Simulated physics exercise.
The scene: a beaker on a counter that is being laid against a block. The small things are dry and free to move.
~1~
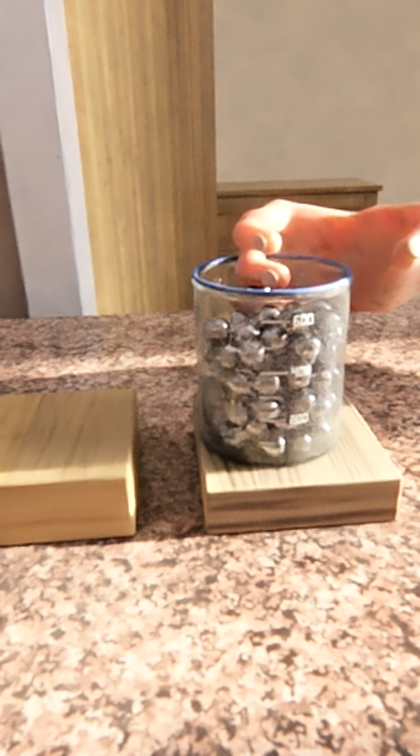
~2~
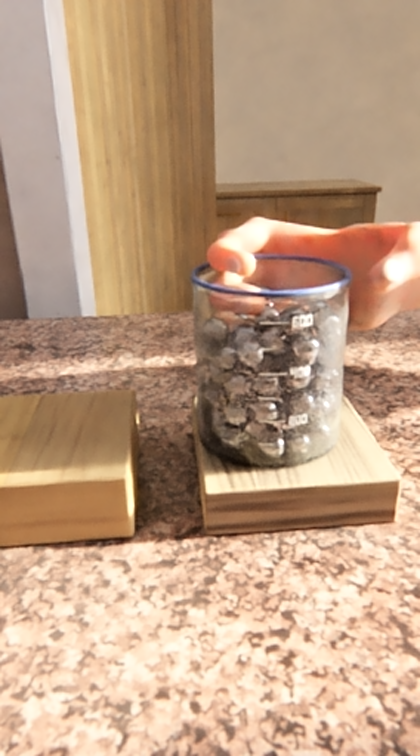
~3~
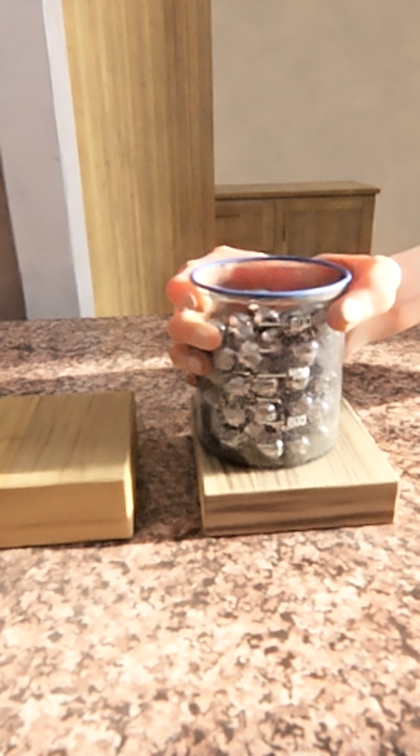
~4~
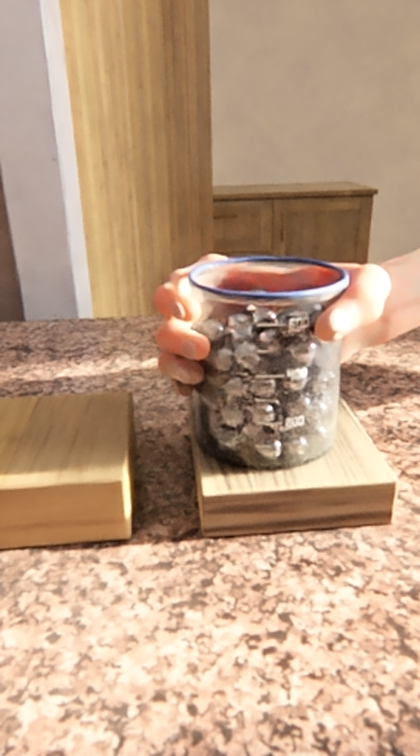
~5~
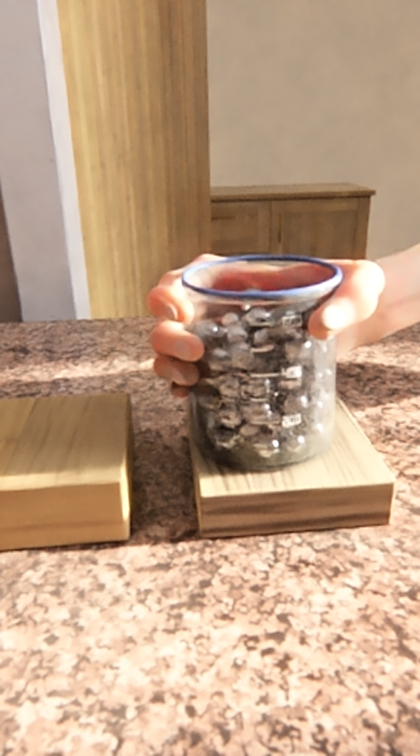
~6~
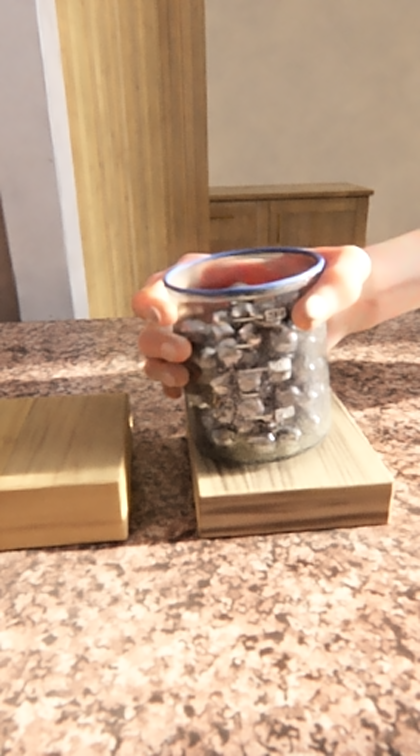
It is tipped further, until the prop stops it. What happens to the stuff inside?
The filling runs out, at least in part.
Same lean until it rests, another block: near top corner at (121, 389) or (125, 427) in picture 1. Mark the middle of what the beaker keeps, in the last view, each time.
First near (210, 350), then near (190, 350).
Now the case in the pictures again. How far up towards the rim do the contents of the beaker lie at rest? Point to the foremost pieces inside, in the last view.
Around (34, 388).
Then, 0.49 s past the last view, the beaker leans 31°; everything is still inside.
Then, 1.02 s past the last view, the beaker leans 58°; everything is still inside.
Then, 1.65 s past the last view, the beaker rests on the block at 74°; a small part of the steel balls out of it.
Finally, the beaker rests on the block at 74°; a small part of the steel balls out of it.
